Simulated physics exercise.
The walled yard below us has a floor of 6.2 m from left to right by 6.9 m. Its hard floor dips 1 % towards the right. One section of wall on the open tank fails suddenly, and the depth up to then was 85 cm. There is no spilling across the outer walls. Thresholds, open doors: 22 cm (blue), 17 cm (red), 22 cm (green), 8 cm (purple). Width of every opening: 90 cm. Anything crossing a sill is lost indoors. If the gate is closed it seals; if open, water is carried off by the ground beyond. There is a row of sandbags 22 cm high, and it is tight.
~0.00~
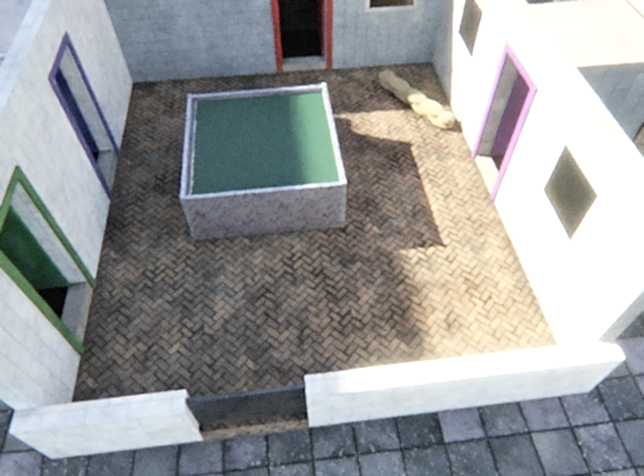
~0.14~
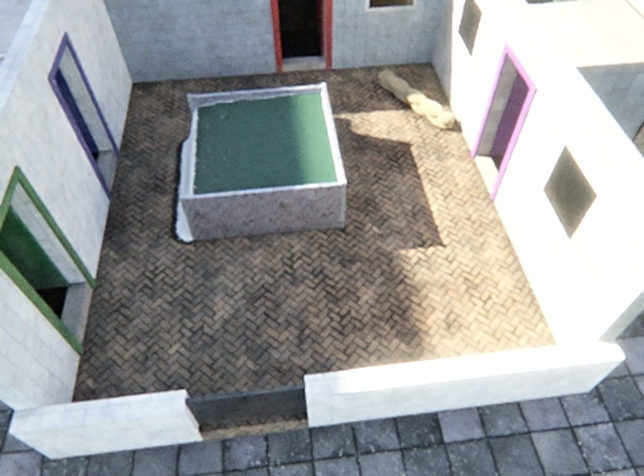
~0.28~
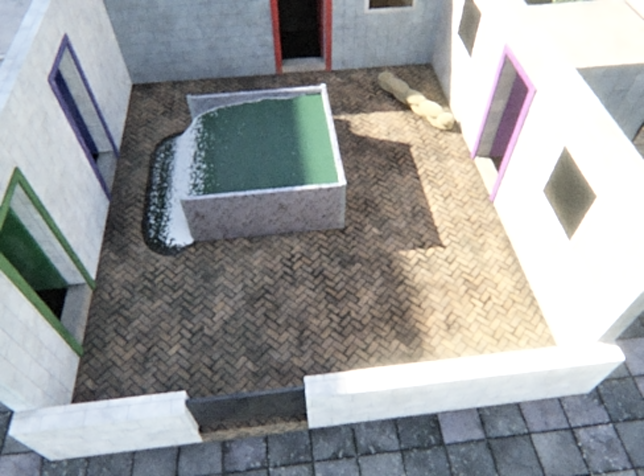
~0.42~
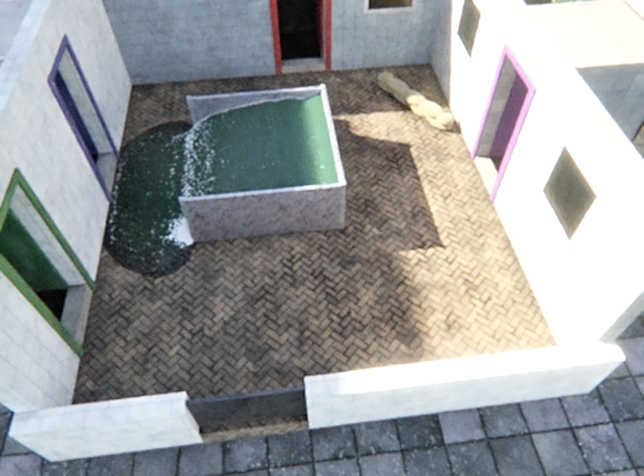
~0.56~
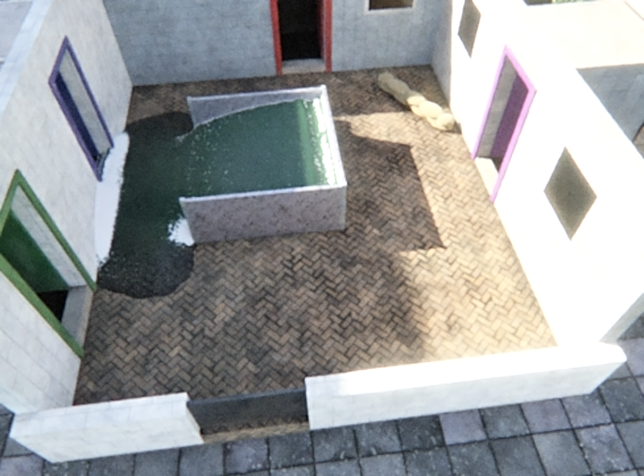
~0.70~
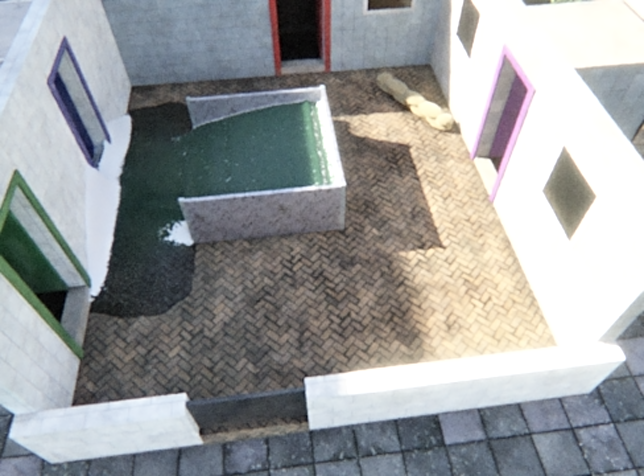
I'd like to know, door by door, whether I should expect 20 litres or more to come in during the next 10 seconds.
Here is what to expect: At the blue door, that much or more; at the red door, not that much; at the green door, not that much; at the purple door, that much or more.
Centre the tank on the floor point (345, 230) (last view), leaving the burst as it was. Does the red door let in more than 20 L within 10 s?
Lab note: Red door limit not exceeded.
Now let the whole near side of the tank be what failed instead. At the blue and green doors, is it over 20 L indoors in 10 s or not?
Versus the limit - blue: Within, green: Within.
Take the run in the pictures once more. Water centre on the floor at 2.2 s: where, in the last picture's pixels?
The water's centre is around (189, 192).
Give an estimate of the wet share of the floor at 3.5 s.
Covered: Roughly 65 %.
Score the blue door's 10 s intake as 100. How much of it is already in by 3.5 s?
It comes to about 100 per cent.
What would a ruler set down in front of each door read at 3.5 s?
Depth readings (cm): Blue = 21; red = 8; green = 12; purple = 0.
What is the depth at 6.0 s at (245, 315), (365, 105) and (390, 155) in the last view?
7, 10 and 3 cm.
After 1.4 s water covers 20 % of the floor and is deepest (58 cm) near (121, 205); blue door 57 cm at the sill, 195 L in, red door not reached, green door 19 cm at the sill, 0 L in, purple door not reached.
After 2.2 s water covers 35 % of the floor and is deepest (50 cm) near (131, 93); blue door 45 cm at the sill, 377 L in, red door not reached, green door 19 cm at the sill, 0 L in, purple door not reached.
After 3.5 s water covers 65 % of the floor and is deepest (32 cm) near (131, 93); blue door 21 cm at the sill, 450 L in, red door 8 cm at the sill, 0 L in, green door 12 cm at the sill, 1 L in, purple door not reached.
After 6.0 s water covers 90 % of the floor and is deepest (26 cm) near (489, 203); blue door 10 cm at the sill, 452 L in, red door 6 cm at the sill, 0 L in, green door 10 cm at the sill, 1 L in, purple door 18 cm at the sill, 27 L in.
After 10.0 s water covers 95 % of the floor and is deepest (18 cm) near (428, 109); blue door 7 cm at the sill, 452 L in, red door 11 cm at the sill, 0 L in, green door 5 cm at the sill, 1 L in, purple door 12 cm at the sill, 127 L in.
